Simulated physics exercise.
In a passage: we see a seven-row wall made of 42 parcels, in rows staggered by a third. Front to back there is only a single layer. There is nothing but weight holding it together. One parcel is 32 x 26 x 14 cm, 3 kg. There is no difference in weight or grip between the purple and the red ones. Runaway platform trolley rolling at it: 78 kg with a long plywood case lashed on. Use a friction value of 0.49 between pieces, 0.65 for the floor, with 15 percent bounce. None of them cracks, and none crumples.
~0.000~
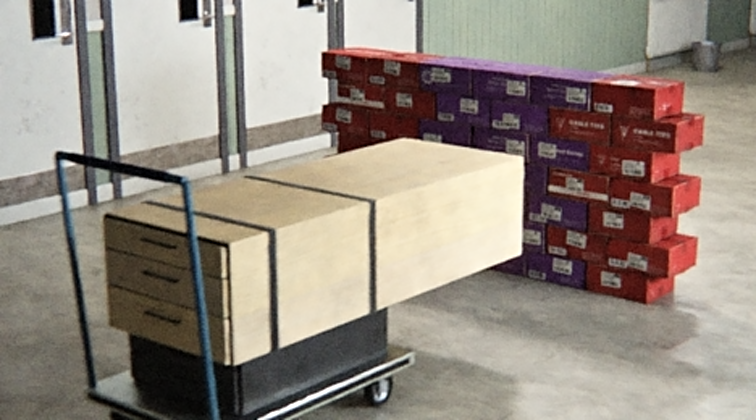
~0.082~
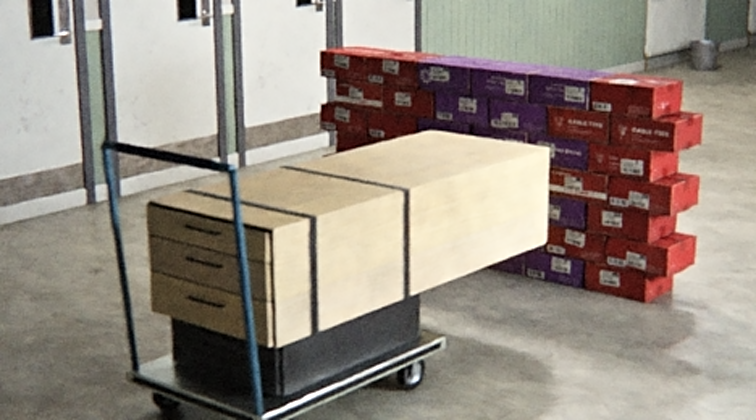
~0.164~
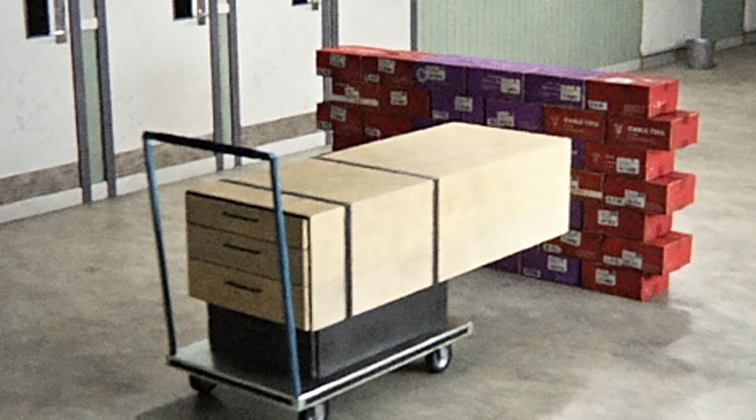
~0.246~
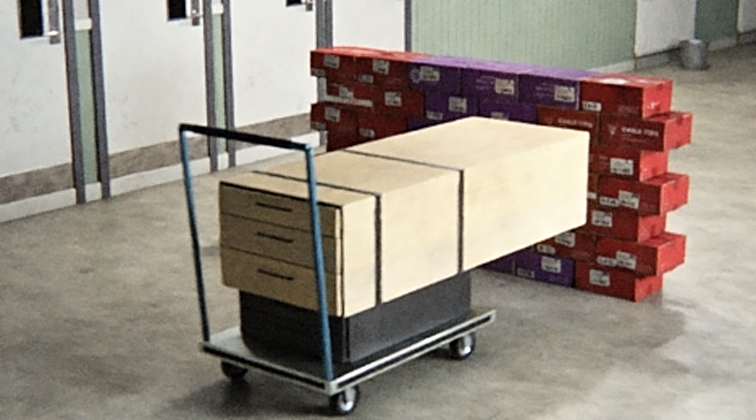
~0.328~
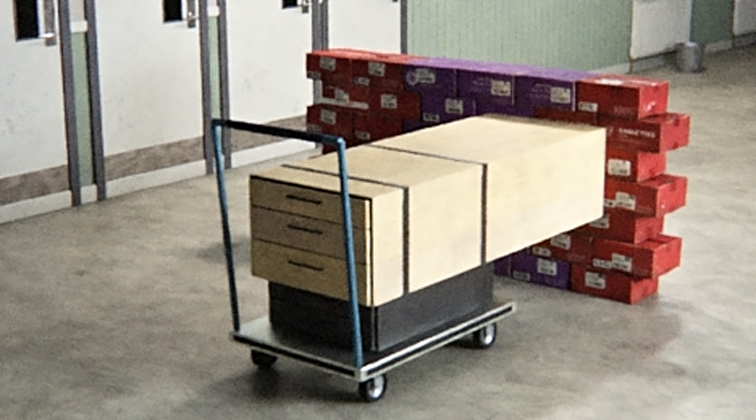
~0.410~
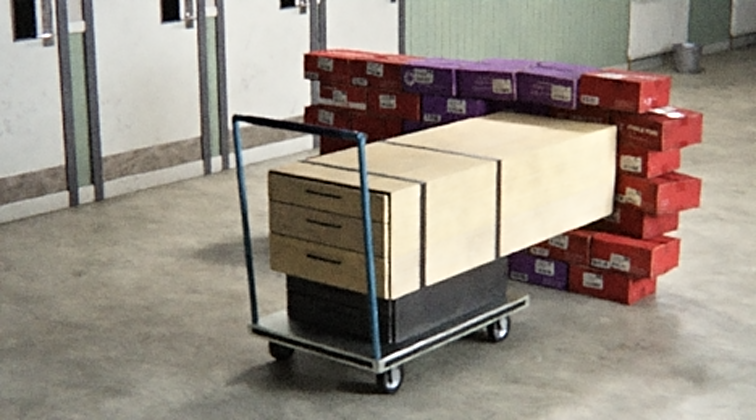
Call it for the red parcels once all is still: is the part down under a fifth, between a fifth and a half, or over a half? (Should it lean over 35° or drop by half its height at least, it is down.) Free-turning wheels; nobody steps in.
Down part: Between a fifth and a half.
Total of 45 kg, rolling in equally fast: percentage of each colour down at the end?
You'd get red 50 and purple 80 percent.
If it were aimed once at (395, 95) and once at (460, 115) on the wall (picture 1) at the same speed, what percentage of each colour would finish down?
You'd get red at 20 followed by 30, and purple at 20 followed by 60 percent.
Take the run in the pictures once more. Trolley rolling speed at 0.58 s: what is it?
Roughly 1.1 m/s.
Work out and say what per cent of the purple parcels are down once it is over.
Purple: 70%.
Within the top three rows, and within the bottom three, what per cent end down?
70 % and 20 %.
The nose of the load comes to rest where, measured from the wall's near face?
Looks like around 85 cm beyond, give or take.
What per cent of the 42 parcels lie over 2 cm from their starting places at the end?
The share is 65 %.
By 0.58 s, load 34 cm past the wall's line, still rolling; none of the 24 red parcels down (1 of 42 in all colours); top red parcel unmoved; top purple parcel tilted 4°.
By 0.94 s, load 71 cm past the wall's line, still rolling; 7 of the 24 red parcels down (14 of 42 in all colours); top red parcel unmoved; top purple parcel tilted 19°, 52 mm lower.
By 1.54 s, load 86 cm past the wall's line, still rolling; 9 of the 24 red parcels down (21 of 42 in all colours); top red parcel unmoved; top purple parcel upside down.
When it is over (3.4 s), load 86 cm past the wall's line, stopped; 9 of the 24 red parcels down (21 of 42 in all colours); top red parcel unmoved; top purple parcel upside down. That is 38 per cent. In pixels of the last frame, middles, top red parcel near (341, 66), top purple parcel near (596, 200).
